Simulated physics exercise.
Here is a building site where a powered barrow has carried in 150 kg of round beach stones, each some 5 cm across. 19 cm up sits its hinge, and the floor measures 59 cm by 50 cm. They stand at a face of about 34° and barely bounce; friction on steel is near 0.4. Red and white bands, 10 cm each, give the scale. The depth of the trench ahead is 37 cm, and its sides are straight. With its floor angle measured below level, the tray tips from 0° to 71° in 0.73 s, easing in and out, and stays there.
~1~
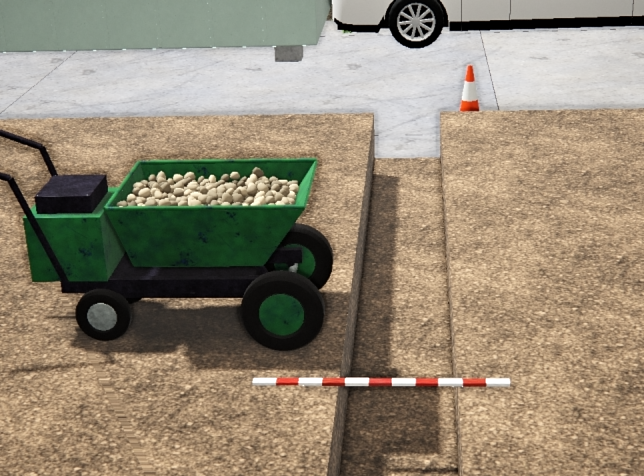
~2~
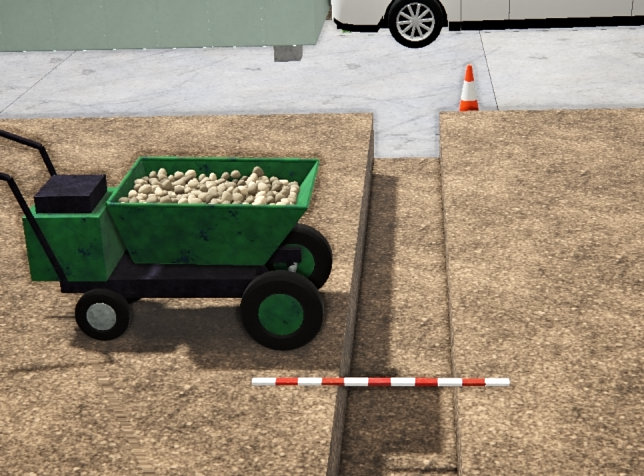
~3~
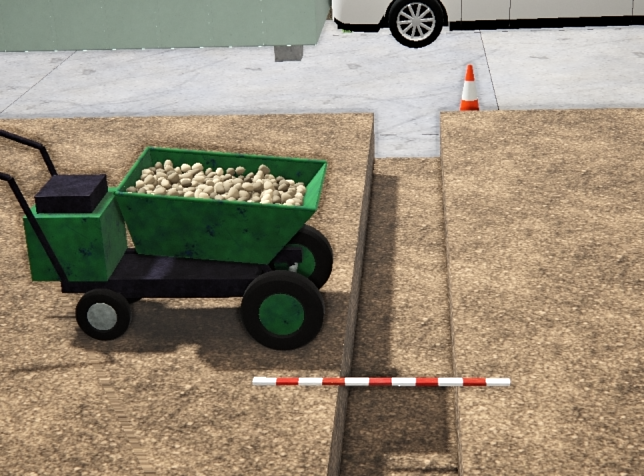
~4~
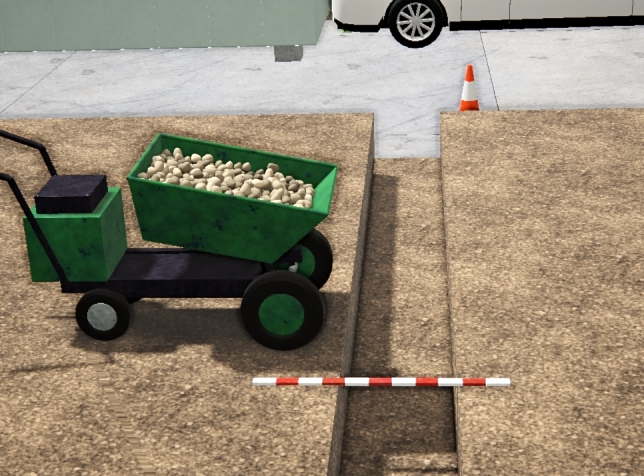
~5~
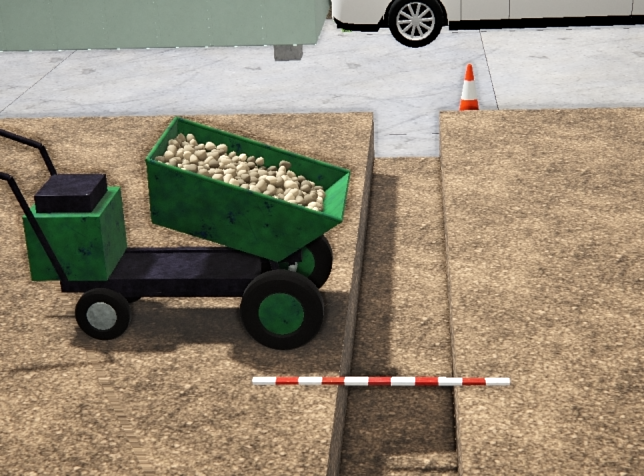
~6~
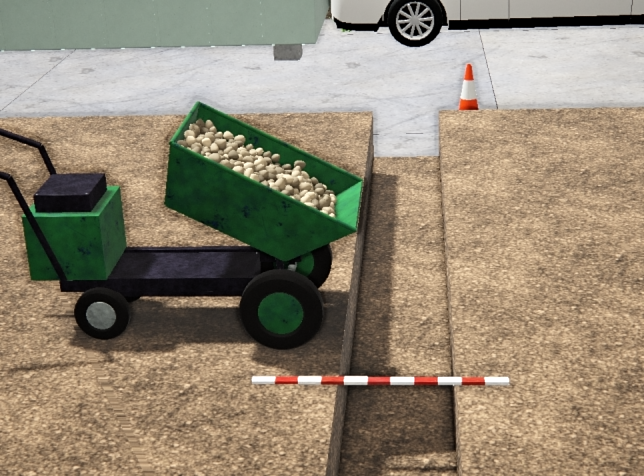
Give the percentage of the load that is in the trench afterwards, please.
Near 48 per cent of the load.
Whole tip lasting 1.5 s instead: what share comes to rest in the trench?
In that case some 65 per cent.
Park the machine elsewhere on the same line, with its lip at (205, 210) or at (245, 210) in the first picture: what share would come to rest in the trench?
Roughly 95 per cent, then 95 per cent.
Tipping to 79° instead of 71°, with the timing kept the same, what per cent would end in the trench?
About 50%.
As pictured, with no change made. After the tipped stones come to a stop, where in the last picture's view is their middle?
Look at roughly (463, 315).
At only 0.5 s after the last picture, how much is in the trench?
Approx. 20 % of the load.
Then, 0.2 s after the last picture the floor is at 60°, 100 % in the tray; the foremost stones are at (385, 255).
Then, 0.5 s after the last picture the floor is at 71°, 67 % in the tray, 21 % in the trench, 12 % past the trench; the foremost stones are at (484, 320).
Then, 0.9 s after the last picture the floor is at 71°, 17 % in the tray, 31 % in the trench, 52 % past the trench; the foremost stones are past the picture's edge.
Then, 2.8 s after the last picture the floor is at 71°, 0 % in the tray, 48 % in the trench, 52 % past the trench; the foremost stones are past the picture's edge.
